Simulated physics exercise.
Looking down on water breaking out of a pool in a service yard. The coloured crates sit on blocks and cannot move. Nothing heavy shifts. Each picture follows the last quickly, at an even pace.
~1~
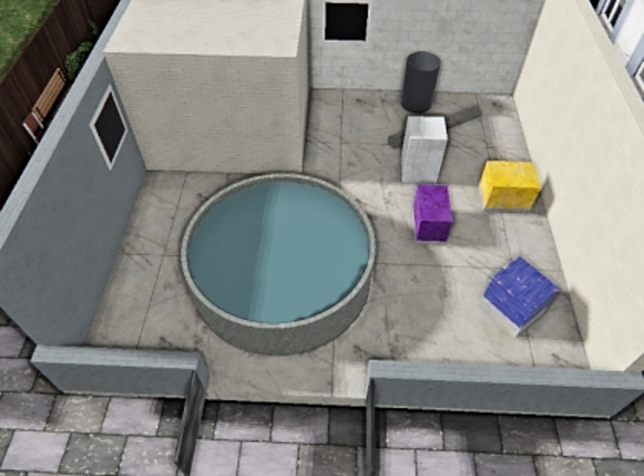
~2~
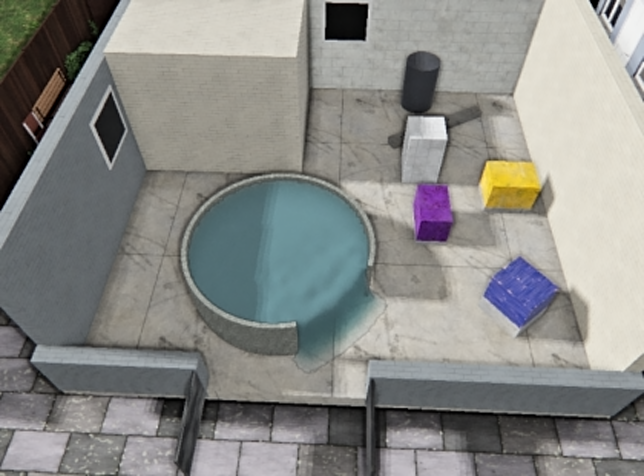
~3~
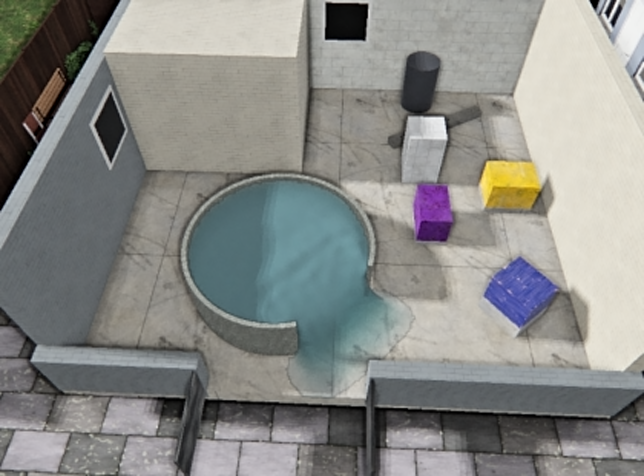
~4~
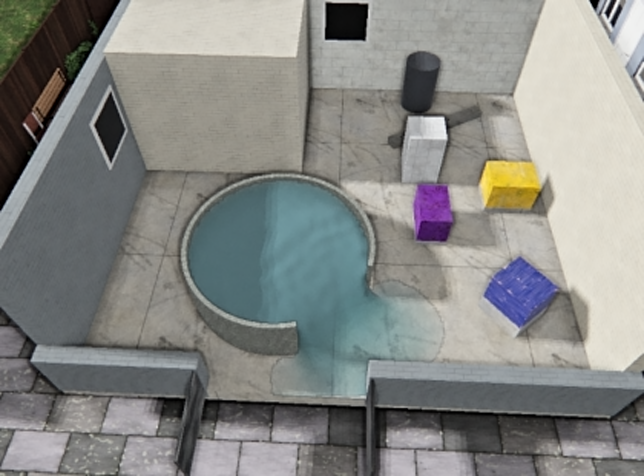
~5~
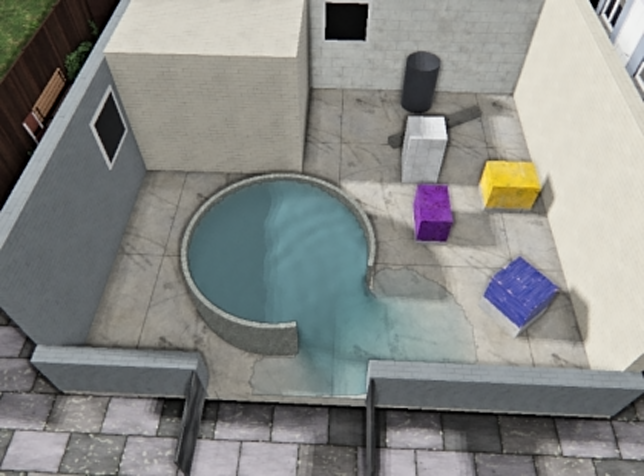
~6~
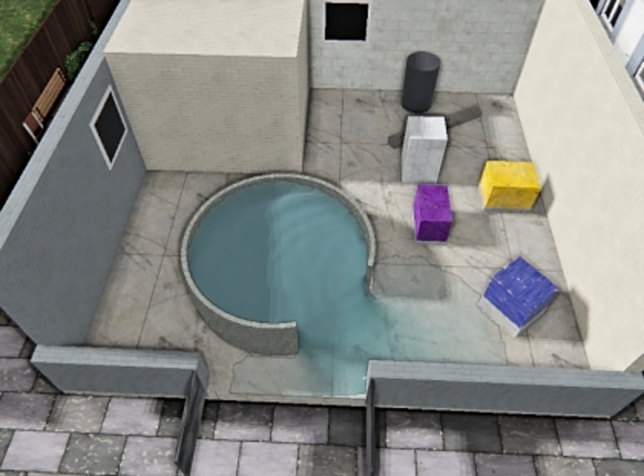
In a walled yard with scattered coloured boxes, water in a round pool sat still, then poured out through a gap at the front right and spread across the paving toward the blue box.
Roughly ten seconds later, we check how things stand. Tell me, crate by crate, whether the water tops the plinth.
As I see it, the yellow crate will be left wet; the blue crate will be left wet; the purple crate will be left wet.
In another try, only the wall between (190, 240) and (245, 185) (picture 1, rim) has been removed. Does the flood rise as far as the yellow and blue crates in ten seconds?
First, the yellow crate is flooded; second, the blue crate is not reached.
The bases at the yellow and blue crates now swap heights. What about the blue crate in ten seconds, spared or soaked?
For the blue crate, the answer is that it is drenched.
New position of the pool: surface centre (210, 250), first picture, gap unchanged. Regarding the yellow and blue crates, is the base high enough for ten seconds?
Result: Yellow crate is inundated; blue crate avoids it.
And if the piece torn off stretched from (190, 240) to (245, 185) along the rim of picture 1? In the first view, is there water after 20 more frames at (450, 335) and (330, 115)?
The first spot is unreached, the second unreached.
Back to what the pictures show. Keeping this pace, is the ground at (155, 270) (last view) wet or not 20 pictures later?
Answer: No flooding.
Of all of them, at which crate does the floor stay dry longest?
That's the one in yellow.
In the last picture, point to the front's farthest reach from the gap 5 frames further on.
The front should reach about (593, 392).
A moment on, water covers 15 % of the floor; the yellow crate not reached, the blue crate water round its plinth, the purple crate water round its plinth.
Next, water covers 20 % of the floor; the yellow crate water round its plinth, the blue crate water round its plinth, the purple crate water round its plinth.
Then, water covers 40 % of the floor; the yellow crate water round its plinth, the blue crate water round its plinth, the purple crate water round its plinth.
Later, water covers 65 % of the floor; the yellow crate water round its plinth, the blue crate water round its plinth, the purple crate water round its plinth.
In the end, water covers 85 % of the floor; the yellow crate was topped, the blue crate was topped, the purple crate was topped.
